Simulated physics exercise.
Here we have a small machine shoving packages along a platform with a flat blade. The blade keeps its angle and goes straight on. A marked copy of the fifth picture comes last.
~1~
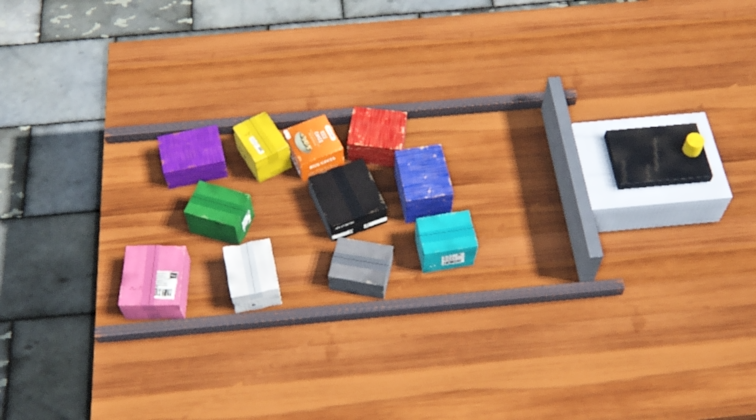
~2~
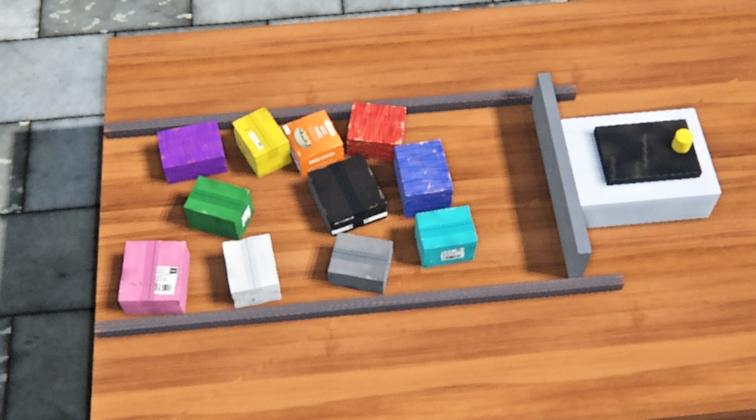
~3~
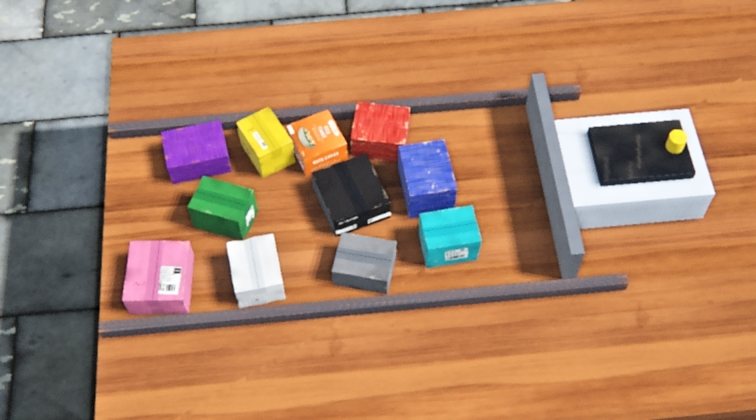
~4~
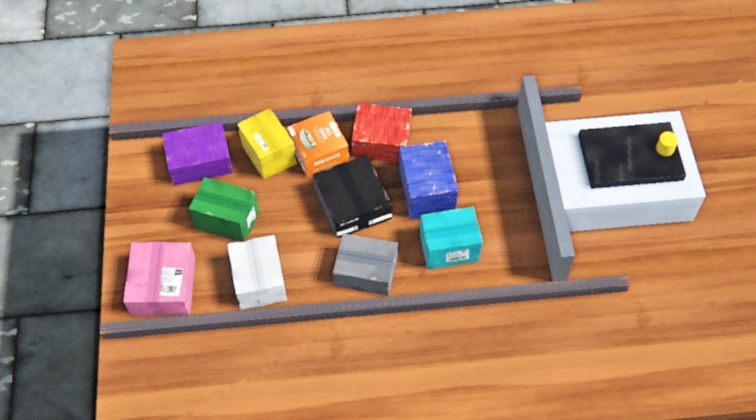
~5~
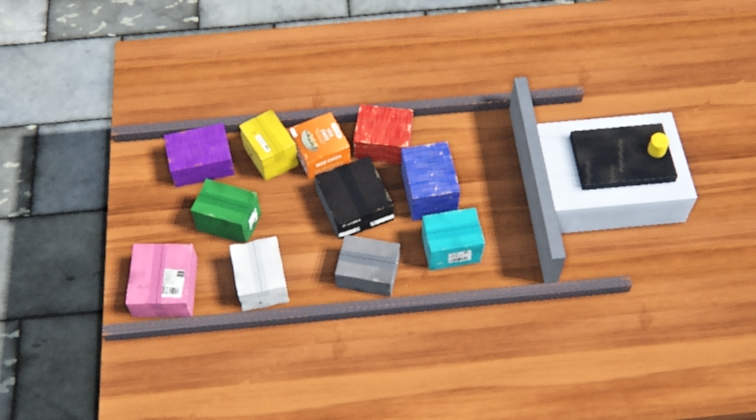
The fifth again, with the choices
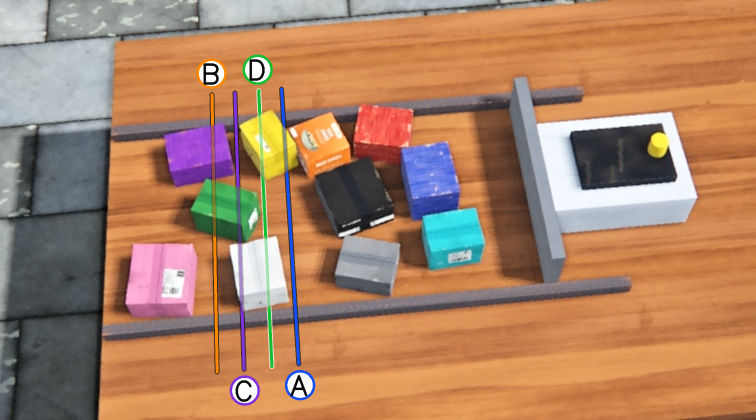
A wooden platform above grey paving is seen from a raised angle. Between two dark rails sit purple, yellow, orange and red boxes at the back, green, black and blue ones in the middle, and pink, white, grey and teal ones nearer, with a white machine behind a grey blade at right. The machine and blade creep slightly left, the packages stay untouched, and the camera shifts faintly.
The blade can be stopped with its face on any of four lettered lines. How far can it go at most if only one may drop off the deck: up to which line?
Up to line A.
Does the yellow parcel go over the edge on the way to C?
By then, no.
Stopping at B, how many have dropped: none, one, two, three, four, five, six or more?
In all, five.
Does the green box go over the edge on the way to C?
By then, yes.
On the marked copy, A at (289, 215); B at (214, 222); C at (239, 220); D at (265, 218).
With A. Early on, robot (526, 164); turquoise box (421, 241); blue crate (416, 182).
Further on, robot (436, 172); purple crate (180, 156); green box (212, 215).
At the end, robot (369, 178); pink box (102, 284); purple crate (117, 162); none fallen.
As for the rest, B drops five; C drops three; D drops two.
